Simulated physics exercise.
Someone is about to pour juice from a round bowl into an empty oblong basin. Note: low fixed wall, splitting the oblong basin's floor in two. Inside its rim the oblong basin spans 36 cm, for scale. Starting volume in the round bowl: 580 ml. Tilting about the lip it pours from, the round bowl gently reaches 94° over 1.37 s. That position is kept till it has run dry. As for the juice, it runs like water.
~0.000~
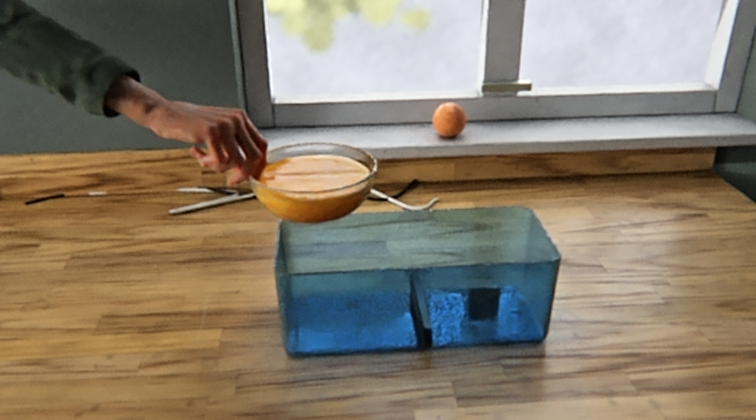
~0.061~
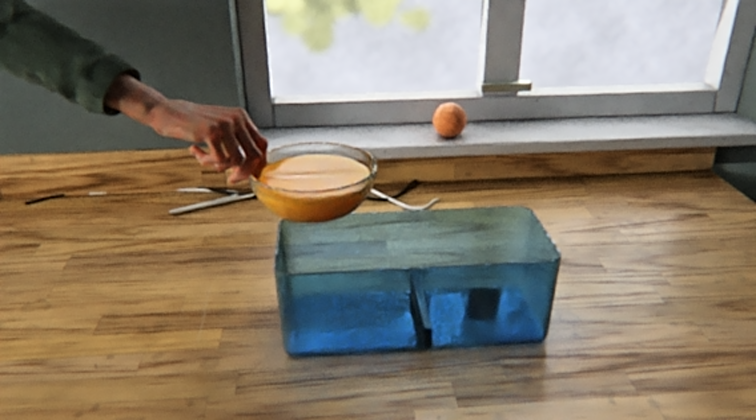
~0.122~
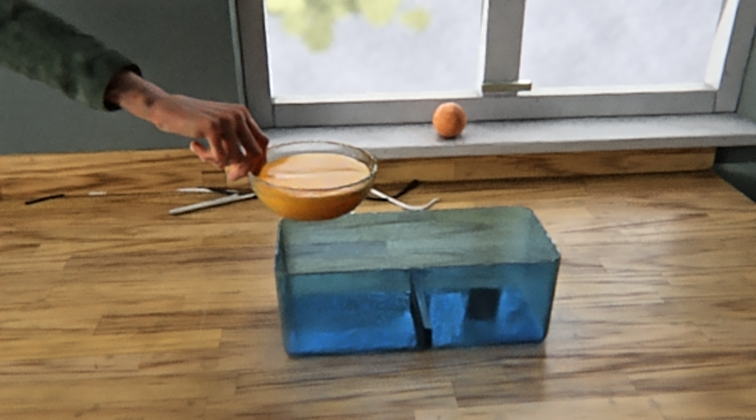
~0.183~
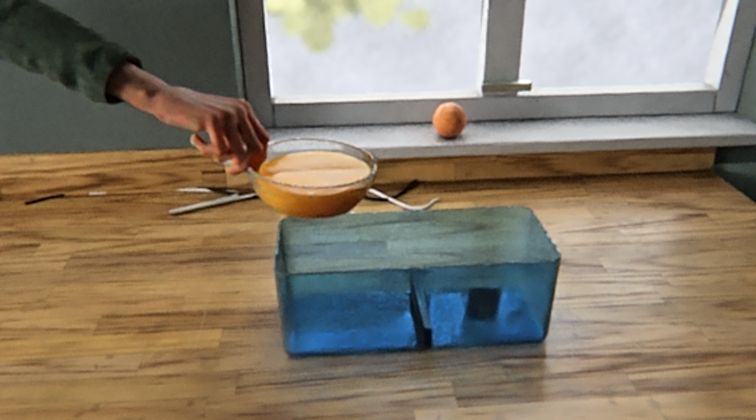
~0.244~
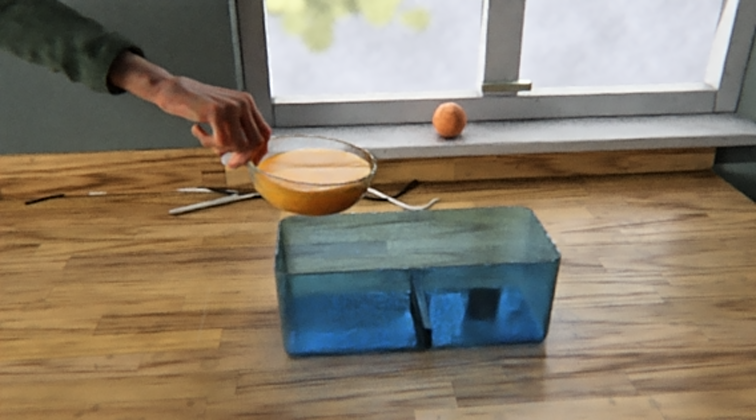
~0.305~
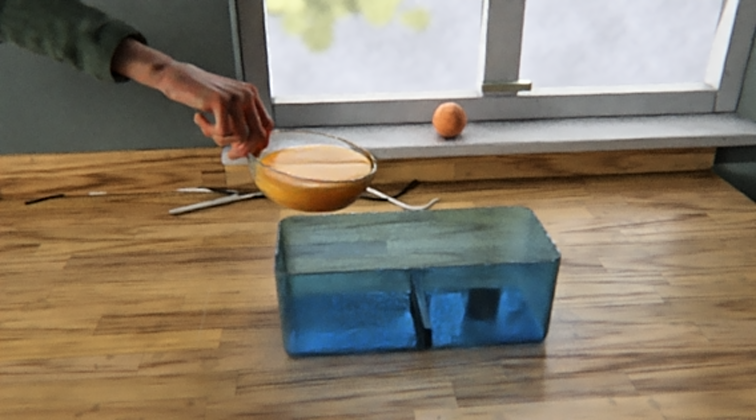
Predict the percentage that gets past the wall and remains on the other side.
The other side holds about 89 % in the end.
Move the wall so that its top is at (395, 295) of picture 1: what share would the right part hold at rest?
With the wall placed like that, close to 95 per cent.
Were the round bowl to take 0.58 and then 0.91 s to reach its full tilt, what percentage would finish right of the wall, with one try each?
The first try gives around 75 percent, the second around 85 percent.
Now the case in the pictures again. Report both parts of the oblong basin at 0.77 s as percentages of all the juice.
About 5 % left, 12 % right.
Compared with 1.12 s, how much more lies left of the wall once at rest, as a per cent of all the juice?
That is roughly 3 in a hundred of the whole.
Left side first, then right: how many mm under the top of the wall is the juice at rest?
I'd say some 30 mm on the left and some 10 mm on the right.
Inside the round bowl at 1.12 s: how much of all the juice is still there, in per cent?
Near 3 in a hundred.
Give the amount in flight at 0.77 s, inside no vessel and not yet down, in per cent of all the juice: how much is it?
Near 34 per cent at that time.
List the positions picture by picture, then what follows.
In the first frame, it leans 0°; its right rim is at (376, 165); the juice meets the walls at (254, 177) and (372, 172); the oblong basin's rim runs from (277, 245) to (546, 233); the wall's top is at (421, 298).
In the second frame, it leans 0°; its right rim is at (376, 165); the juice meets the walls at (254, 176) and (372, 172).
In the third frame, it leans 2°; its right rim is at (376, 165); the juice meets the walls at (254, 175) and (372, 171).
In the fourth frame, it leans 4°; its right rim is at (376, 165); the juice meets the walls at (254, 173) and (372, 169).
In the fifth frame, it leans 7°; its right rim is at (375, 165); the juice meets the walls at (254, 170) and (372, 167).
In the sixth frame, it leans 11°; its right rim is at (375, 165); the juice meets the walls at (254, 166) and (372, 163).
After 0.77 s the tilt is 57° and 48 per cent is still to pour, 5 is left of the wall and 12 right of it.
After 1.12 s the tilt is 86° and 3 per cent is still to pour, 7 is left of the wall and 80 right of it.
After 1.48 s the tilt is 94° and 0 per cent is still to pour, 10 is left of the wall and 89 right of it.
After 1.87 s the tilt is 94° and 0 per cent is still to pour, 10 is left of the wall and 89 right of it.
In the end 10 per cent lies left of the wall, 89 right of it and 0 outside.
